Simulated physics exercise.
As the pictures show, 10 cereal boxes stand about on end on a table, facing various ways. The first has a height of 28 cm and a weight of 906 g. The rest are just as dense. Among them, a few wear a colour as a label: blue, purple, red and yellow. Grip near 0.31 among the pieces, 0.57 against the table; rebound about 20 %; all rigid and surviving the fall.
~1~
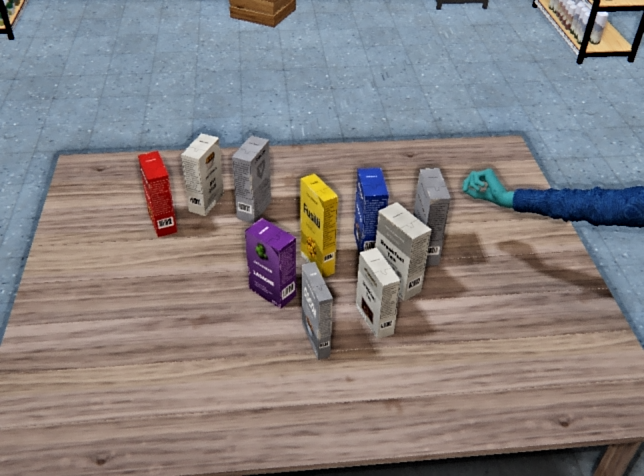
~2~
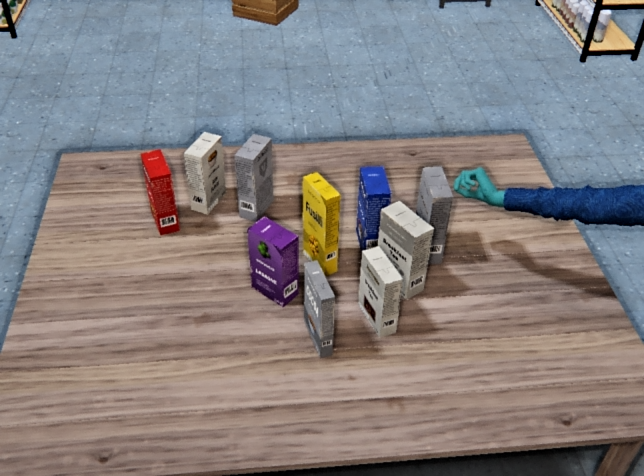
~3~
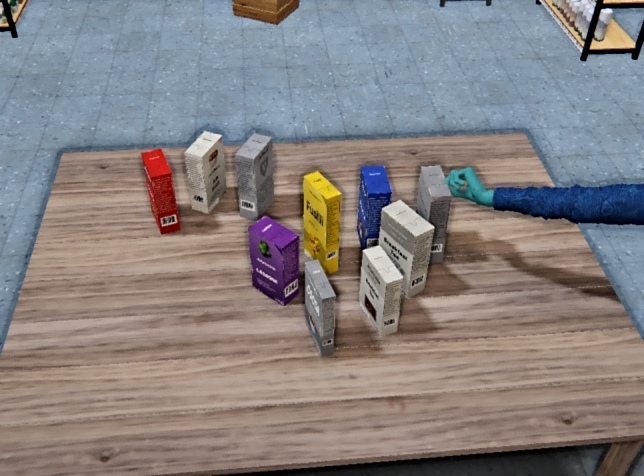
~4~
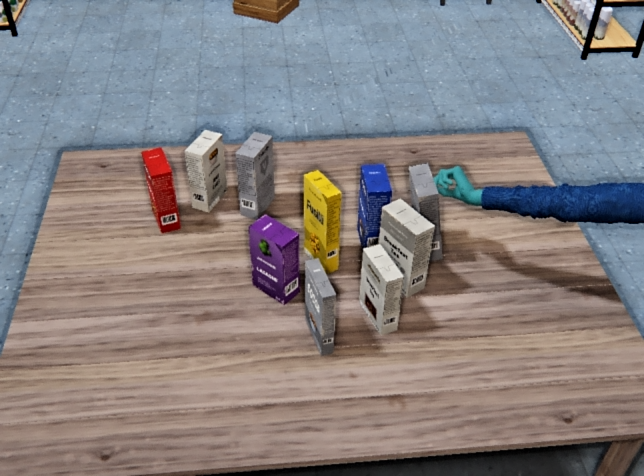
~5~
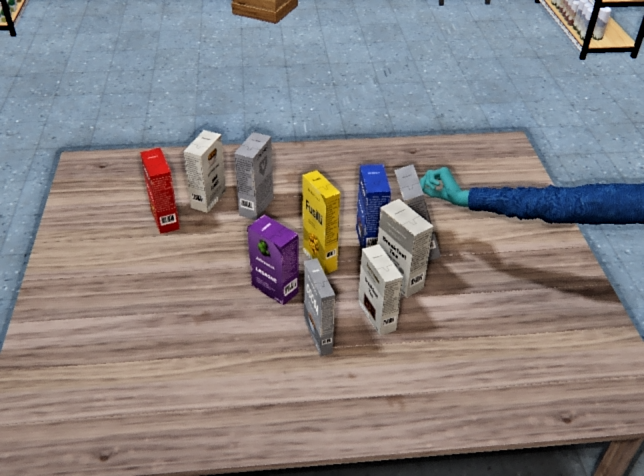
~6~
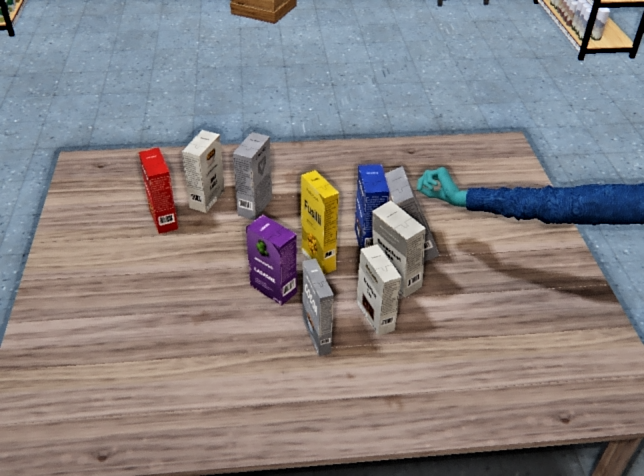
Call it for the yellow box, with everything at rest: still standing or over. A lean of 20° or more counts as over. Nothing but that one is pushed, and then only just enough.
Stays.
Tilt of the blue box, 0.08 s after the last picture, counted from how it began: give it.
I'd put it at roughly 0 degrees away from its starting angle.
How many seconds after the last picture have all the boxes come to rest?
0.5 s, roughly.
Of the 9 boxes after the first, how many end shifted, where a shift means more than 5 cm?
By my tally, the number that shifted is 0.
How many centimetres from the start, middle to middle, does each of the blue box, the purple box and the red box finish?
Displacements: Blue = 0, purple = 0, red = 0 (cm).
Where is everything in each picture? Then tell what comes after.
In the first frame (we follow the side turned to the camera), finger (469, 185) 6 cm from the first box; yellow box (311, 230); blue box (374, 229); purple box (263, 271); no other piece has moved.
The second frame shows finger (460, 184) 29 mm from the first box; yellow box (314, 229).
The third frame shows finger (450, 184) pushing; yellow box (314, 228).
The fourth frame shows finger (439, 183) pushing; yellow box (315, 226); no other piece has moved.
The fifth frame shows finger (426, 184) pushing; yellow box (314, 227); no other piece has moved.
The sixth frame shows finger (424, 184) stopped; yellow box (312, 227); purple box (264, 268); steepest lean 6°, the box at (389, 256); one has shifted.
Then, 0.08 s on from the sixth picture, none of the 9 other boxes over, 1 disturbed; yellow box unmoved.
Finally, none of the 9 other boxes over, 1 disturbed; yellow box unmoved; blue box unmoved; purple box unmoved. Nine left standing. Seen by the last camera, middles, yellow box near (319, 224), blue box near (371, 211).
